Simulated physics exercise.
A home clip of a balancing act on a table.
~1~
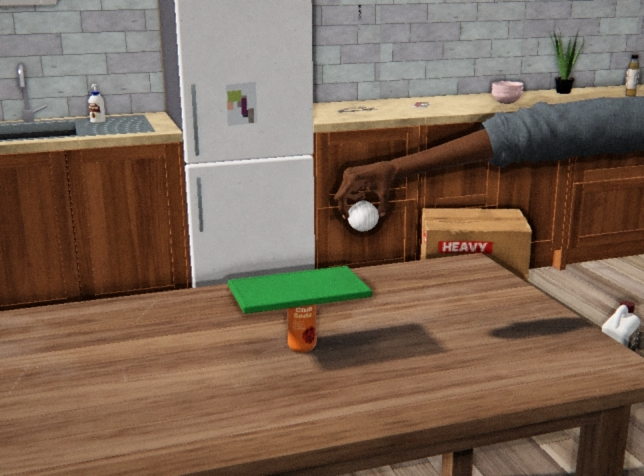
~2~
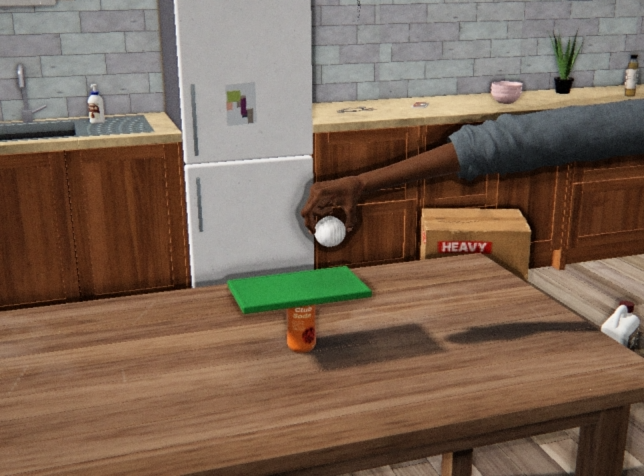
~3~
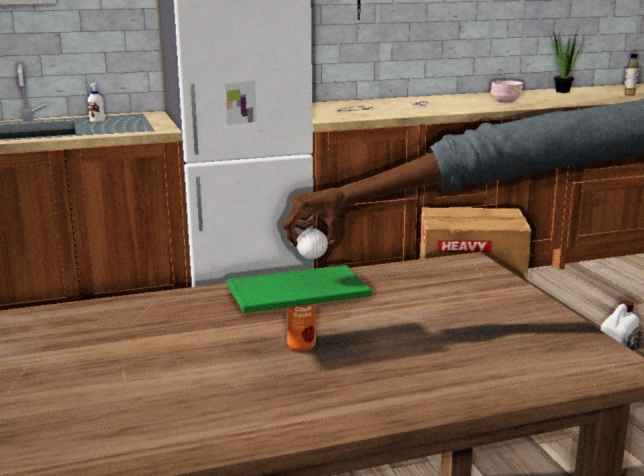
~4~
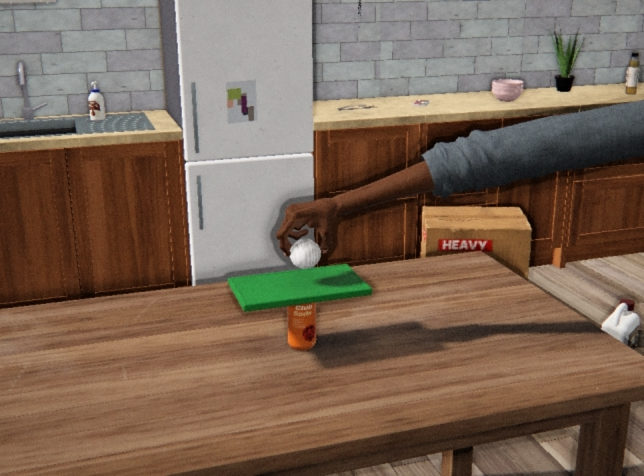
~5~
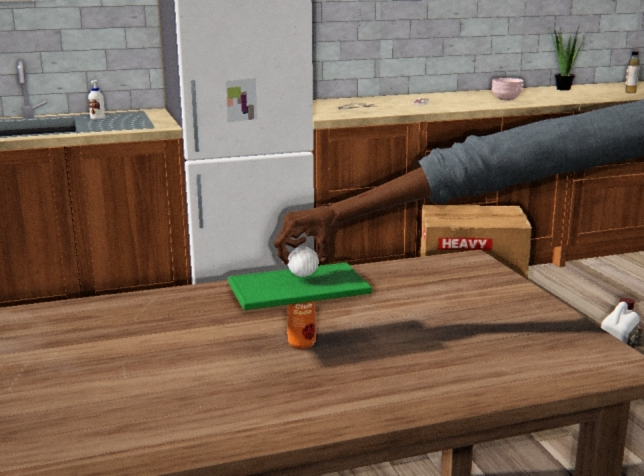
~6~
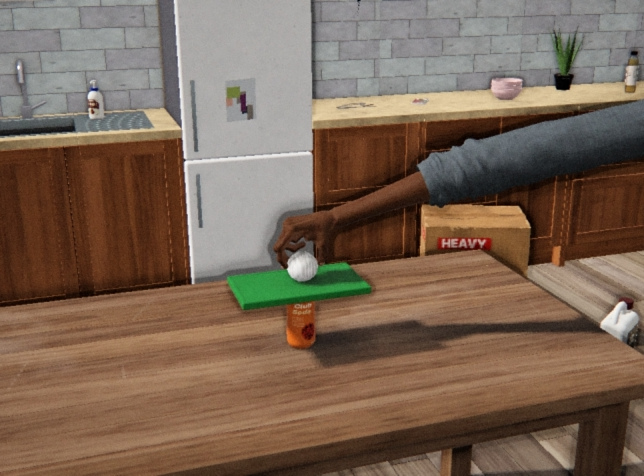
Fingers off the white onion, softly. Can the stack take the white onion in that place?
As it turns out, it holds.
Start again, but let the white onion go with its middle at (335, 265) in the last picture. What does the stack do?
Then it holds.
Then, 0.30 s on from there, no change.
Then, 0.70 s on from there, white onion resting near (302, 266).
In the end, all 3 unmoved. At the end, from the last picture's camera, white onion near (302, 266). The stack stays up.
